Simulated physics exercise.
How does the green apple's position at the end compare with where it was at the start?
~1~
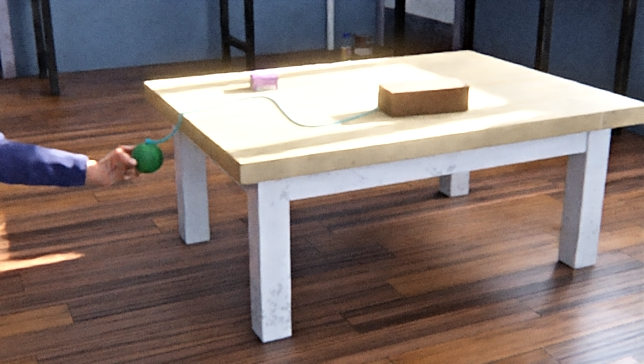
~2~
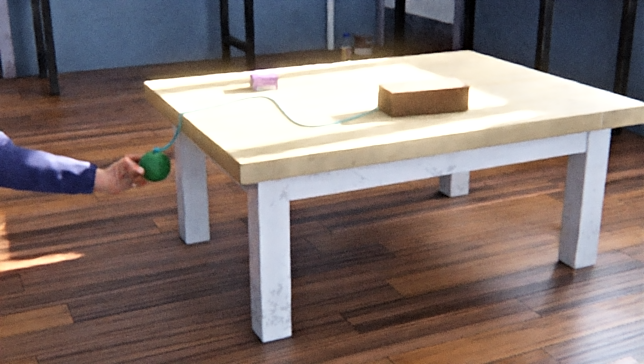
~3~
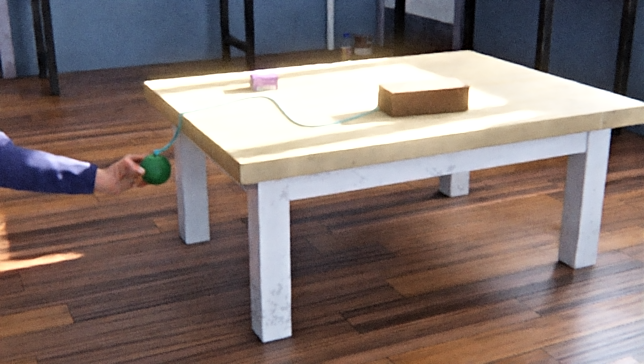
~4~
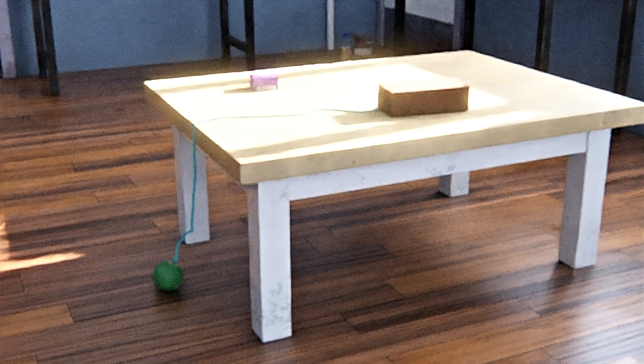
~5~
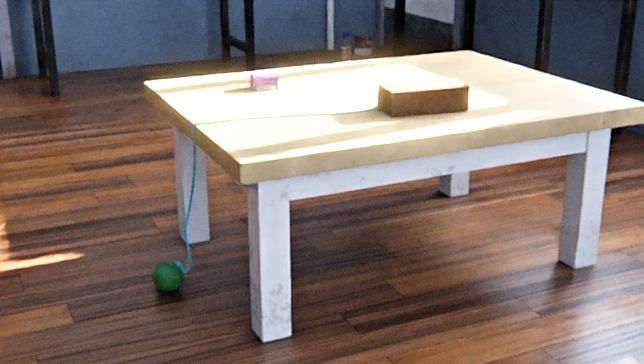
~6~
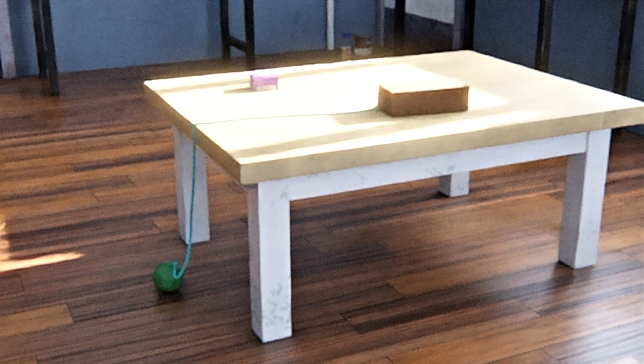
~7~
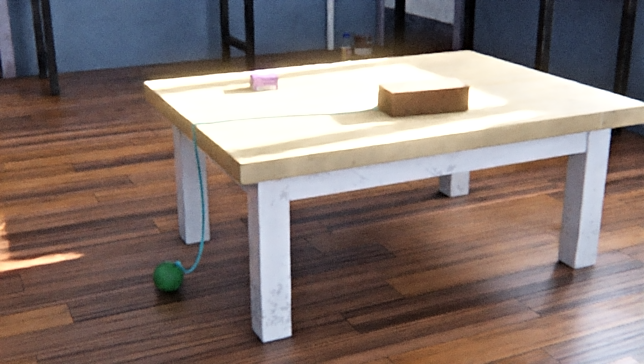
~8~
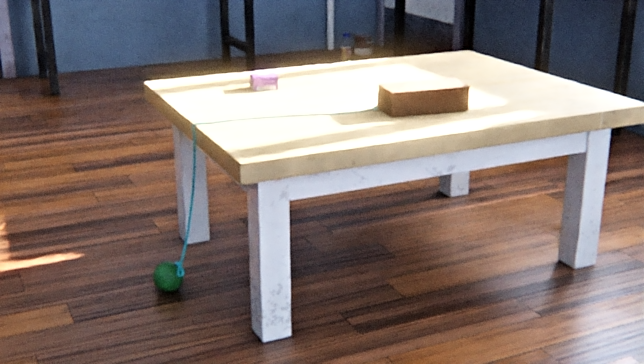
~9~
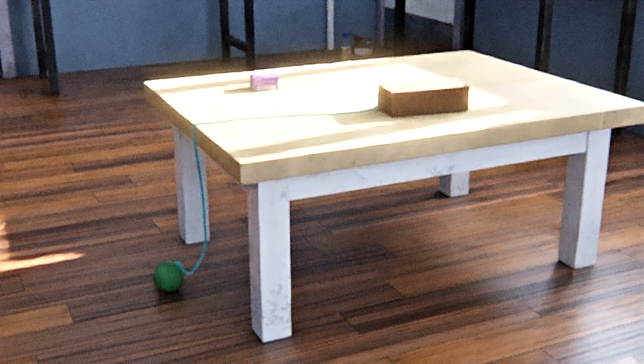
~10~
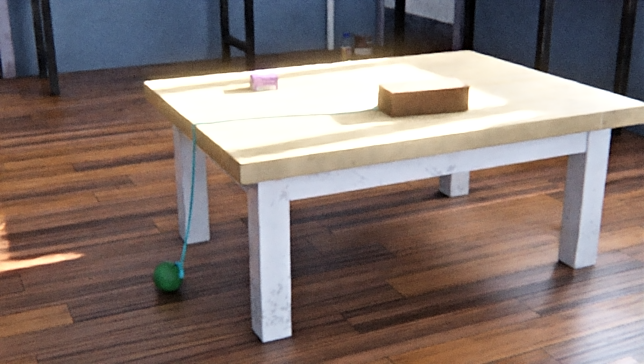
At the start the green apple is held in a hand above the floor, beside the workbench's left edge. By the end it rests on the floor, well below and slightly to the right of where it began.
Hand releasing a green apple beside a workbench, the apple dropping to the floor, its string swaying, brick and purple box unmoved.
